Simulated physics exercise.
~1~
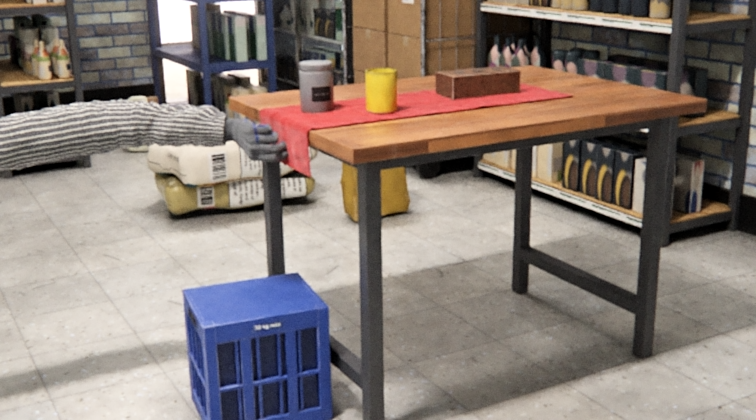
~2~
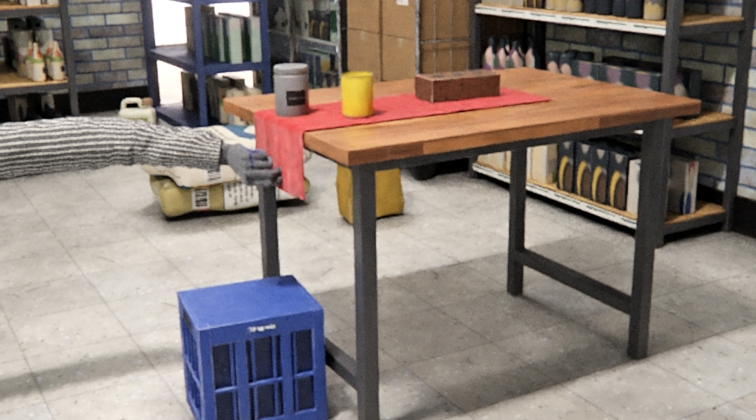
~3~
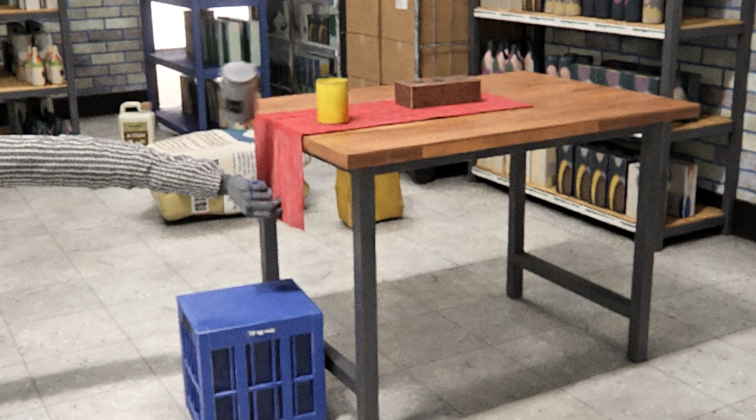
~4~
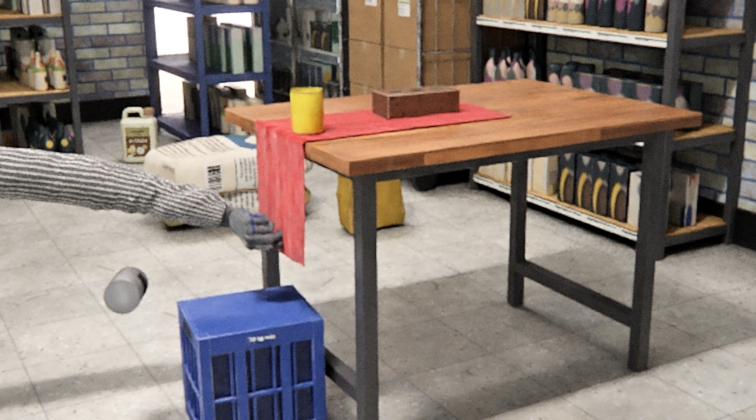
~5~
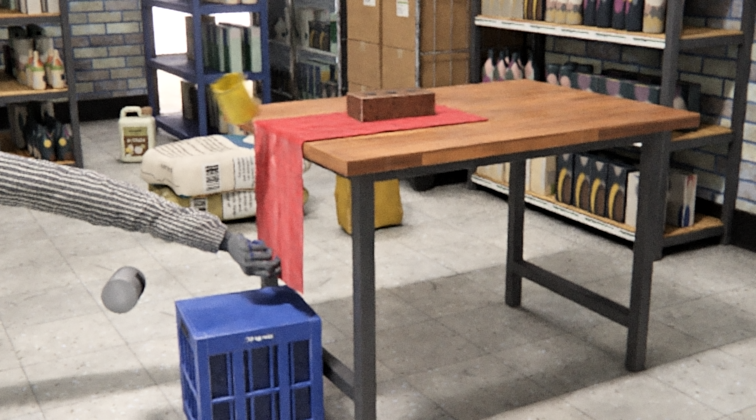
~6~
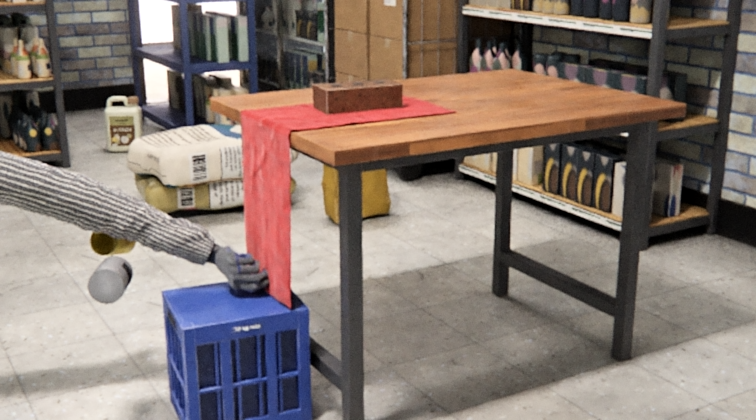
We see a gloved hand slowly drawing a red runner down over the left end of a wooden table, carrying a grey jar, then a yellow mug, over the edge, until the hem reaches a blue crate with the brick still on the table.
